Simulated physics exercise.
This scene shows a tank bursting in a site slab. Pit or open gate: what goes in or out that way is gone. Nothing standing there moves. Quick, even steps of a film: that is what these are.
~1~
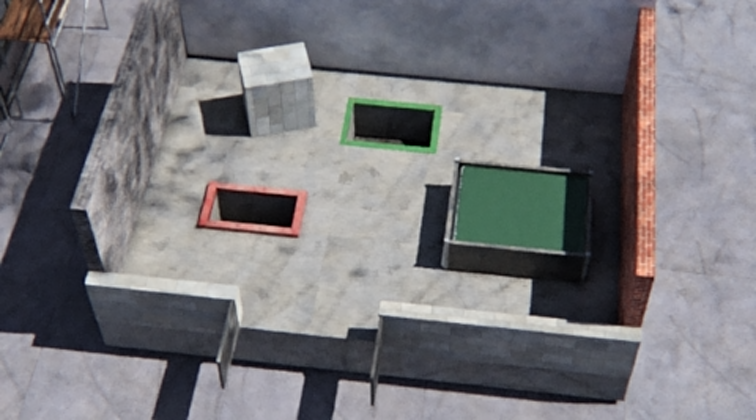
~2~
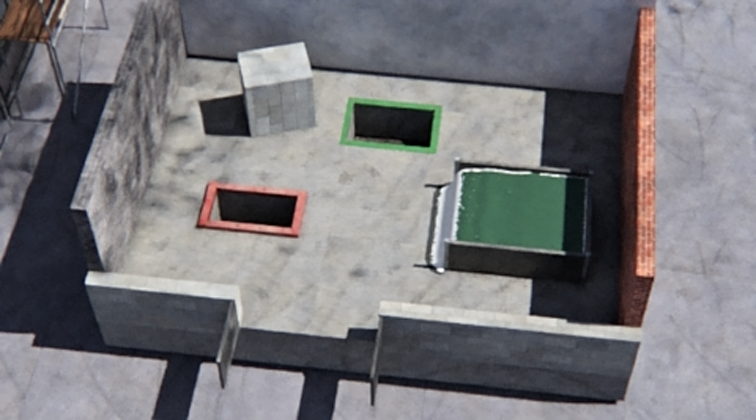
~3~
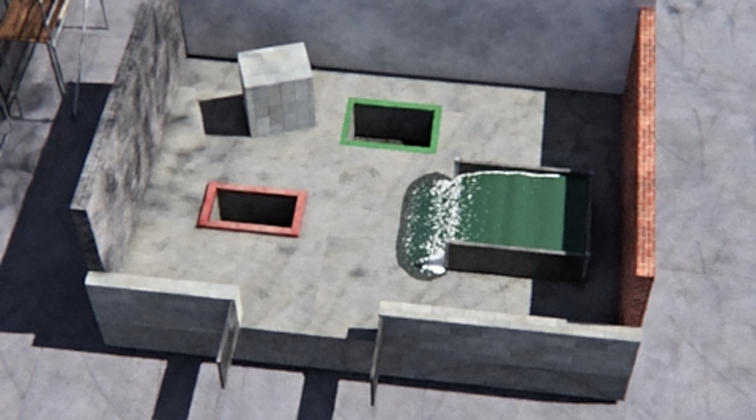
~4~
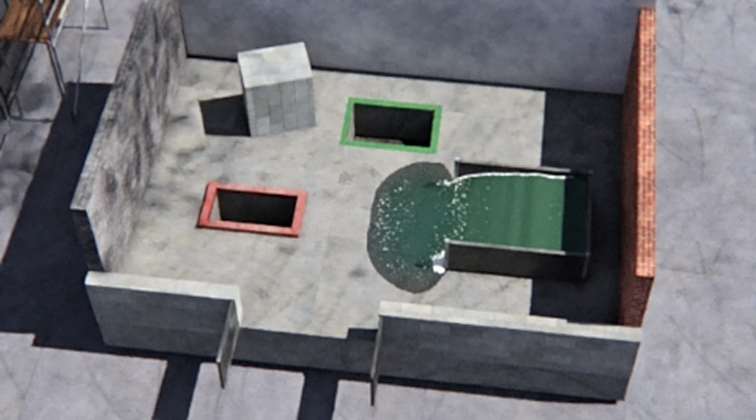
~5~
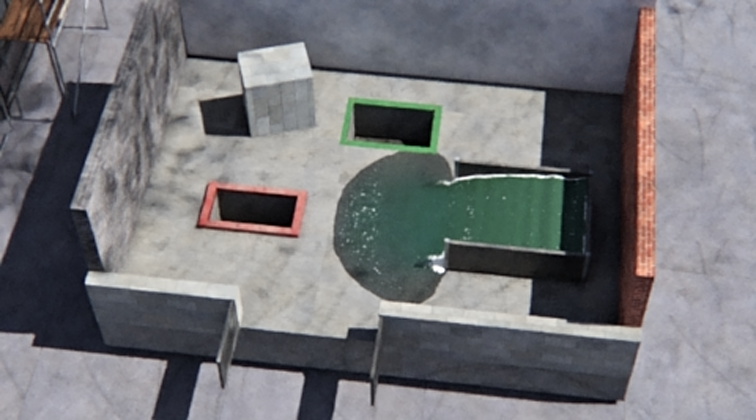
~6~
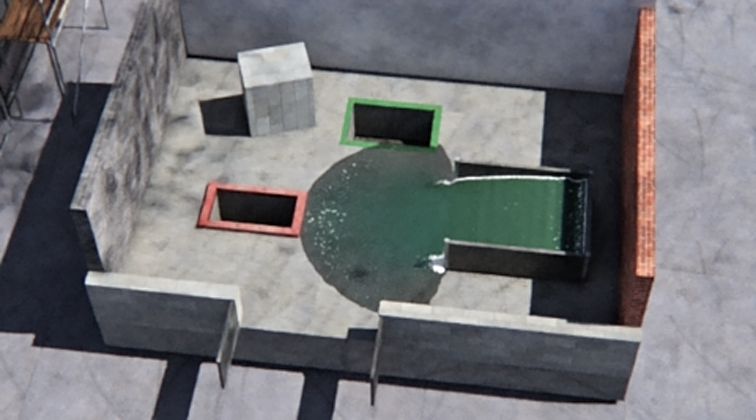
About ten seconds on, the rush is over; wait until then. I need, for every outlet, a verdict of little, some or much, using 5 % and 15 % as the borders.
Verdicts: Gate, much; green pit, much; red pit, some.
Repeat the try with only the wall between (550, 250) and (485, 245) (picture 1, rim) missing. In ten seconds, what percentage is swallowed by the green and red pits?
In percent: Green 14, red 0.
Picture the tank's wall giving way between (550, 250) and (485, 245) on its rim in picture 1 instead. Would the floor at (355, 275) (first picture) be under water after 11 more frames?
My call: Swamped.
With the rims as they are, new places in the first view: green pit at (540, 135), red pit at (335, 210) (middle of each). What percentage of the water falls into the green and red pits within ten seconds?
Green 2%, red 20%.
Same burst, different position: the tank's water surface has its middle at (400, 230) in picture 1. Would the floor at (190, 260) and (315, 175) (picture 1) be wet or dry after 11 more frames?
Soaked, soaked.
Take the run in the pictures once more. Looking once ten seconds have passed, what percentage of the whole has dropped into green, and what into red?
18 and 12 per cent respectively.
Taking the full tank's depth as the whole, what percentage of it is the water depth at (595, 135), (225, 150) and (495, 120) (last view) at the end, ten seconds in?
About 0, 10 and 2 per cent.
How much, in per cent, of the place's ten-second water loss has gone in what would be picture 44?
I make it 65 per cent.
A moment on, water covers 35 % of the floor; the gate 0 %, the green pit 1 %, the red pit 3 %.
Next, water covers 45 % of the floor; the gate 2 %, the green pit 3 %, the red pit 7 %.
Then, water covers 55 % of the floor; the gate 6 %, the green pit 6 %, the red pit 9 %.
Later, water covers 60 % of the floor; the gate 11 %, the green pit 9 %, the red pit 12 %.
In the end, water covers 75 % of the floor; the gate 17 %, the green pit 18 %, the red pit 12 %.
